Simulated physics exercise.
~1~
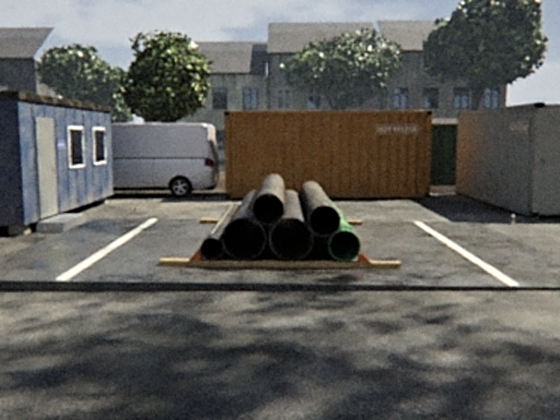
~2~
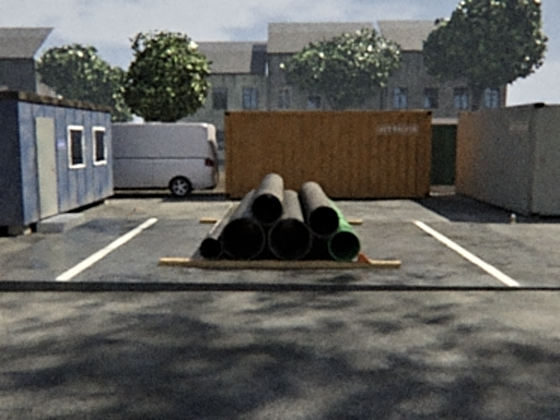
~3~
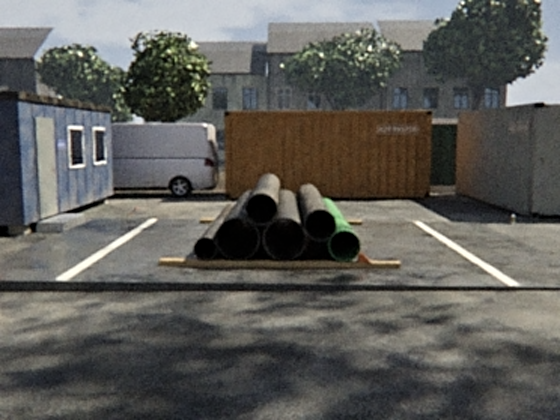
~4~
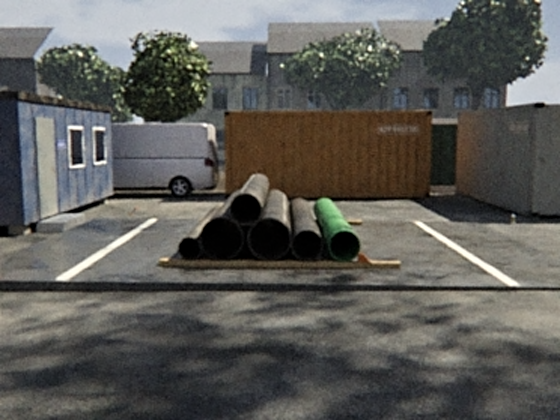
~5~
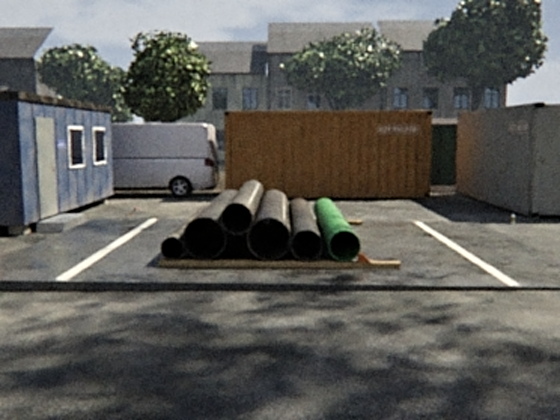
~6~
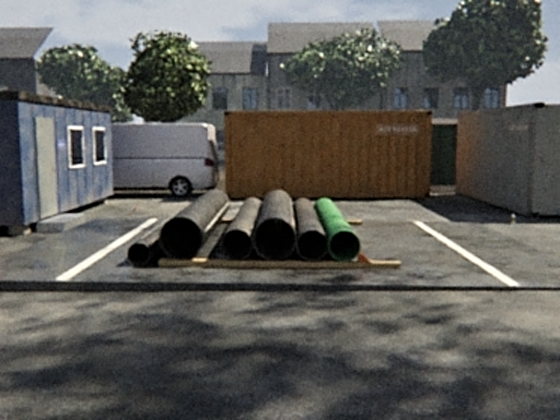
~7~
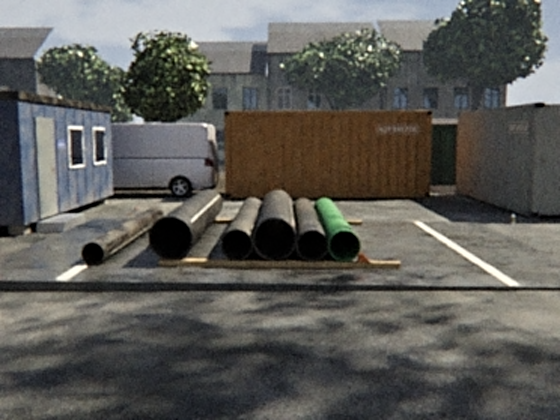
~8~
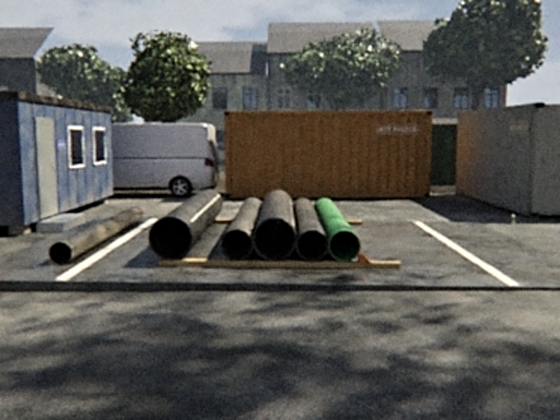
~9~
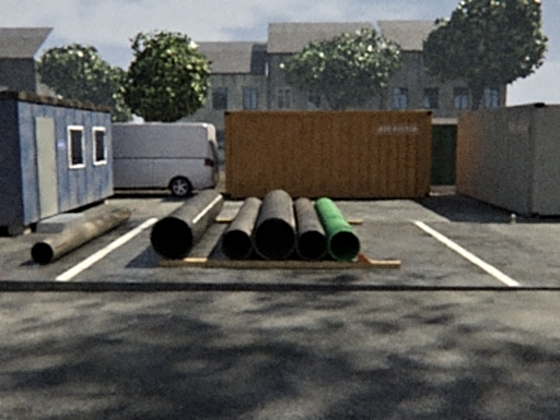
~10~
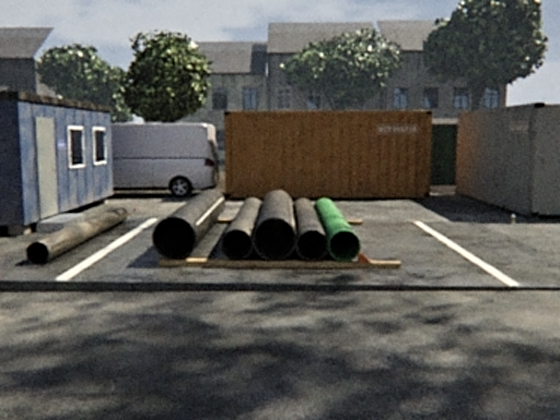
Stacked dark pipes slumping and spreading leftward, one rolling over the left white line, while the green pipe rests on the timbers.
